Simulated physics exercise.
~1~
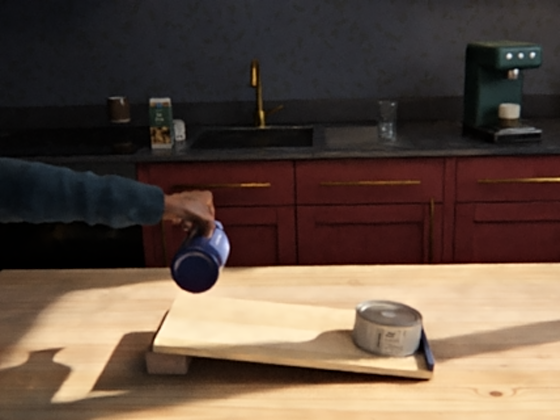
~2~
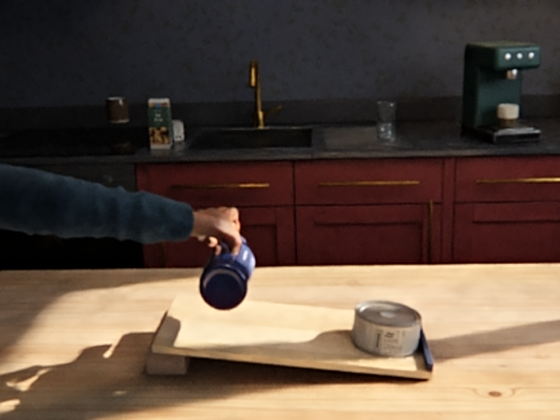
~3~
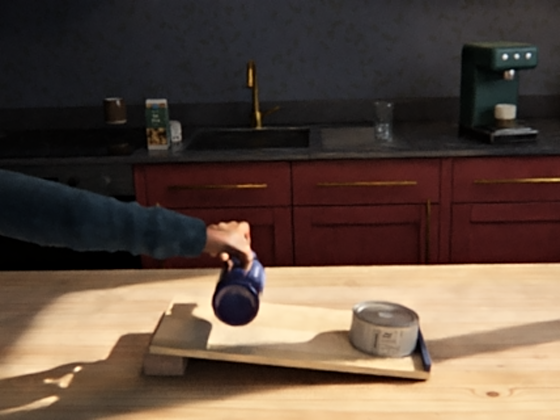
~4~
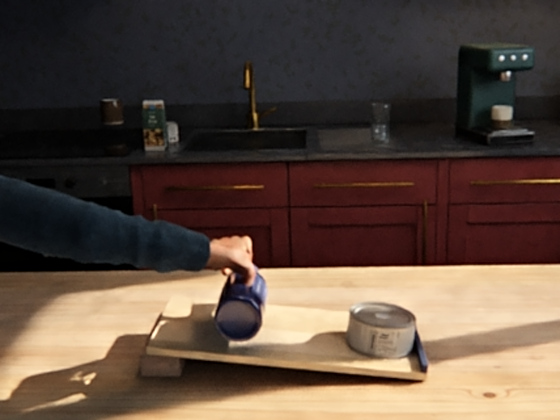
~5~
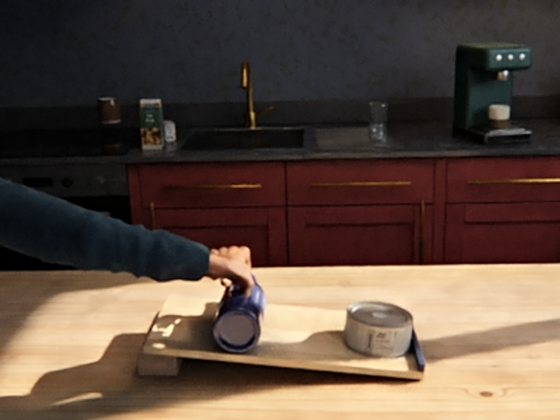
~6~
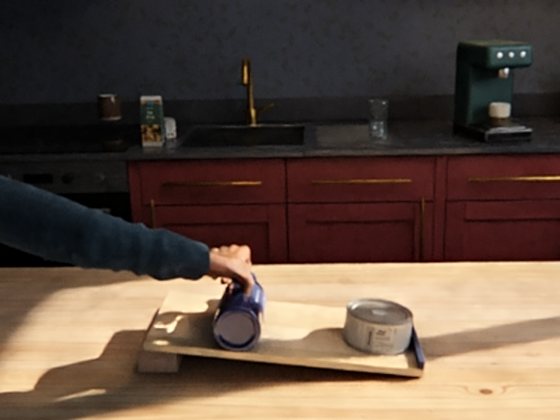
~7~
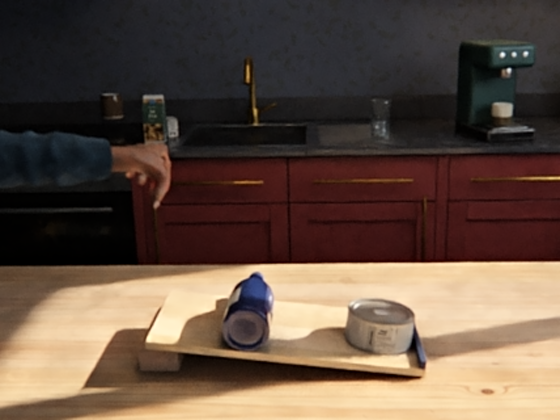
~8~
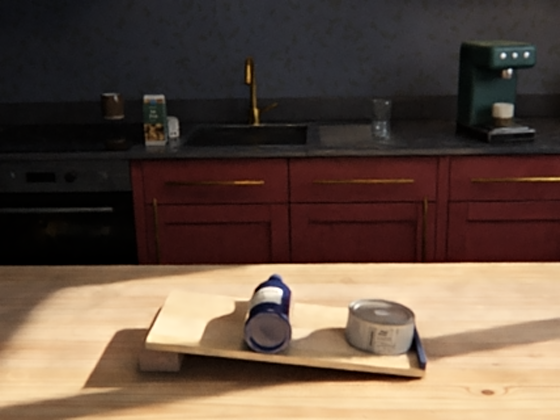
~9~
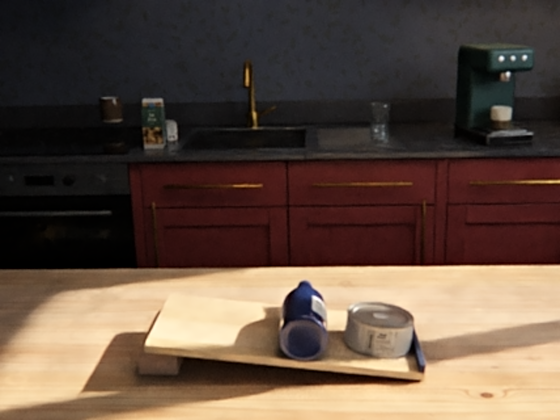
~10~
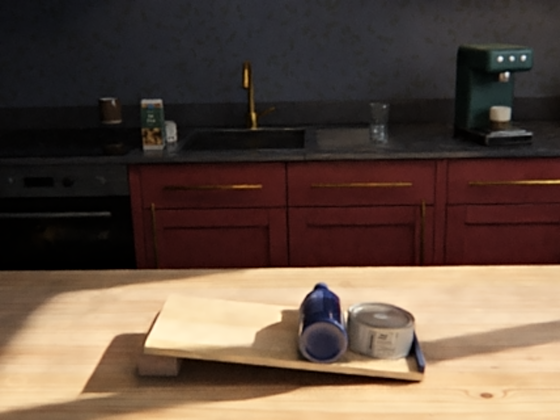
Blue bottle laid on its side on a sloping board by a hand, then released, rolling right downhill to a round tub.
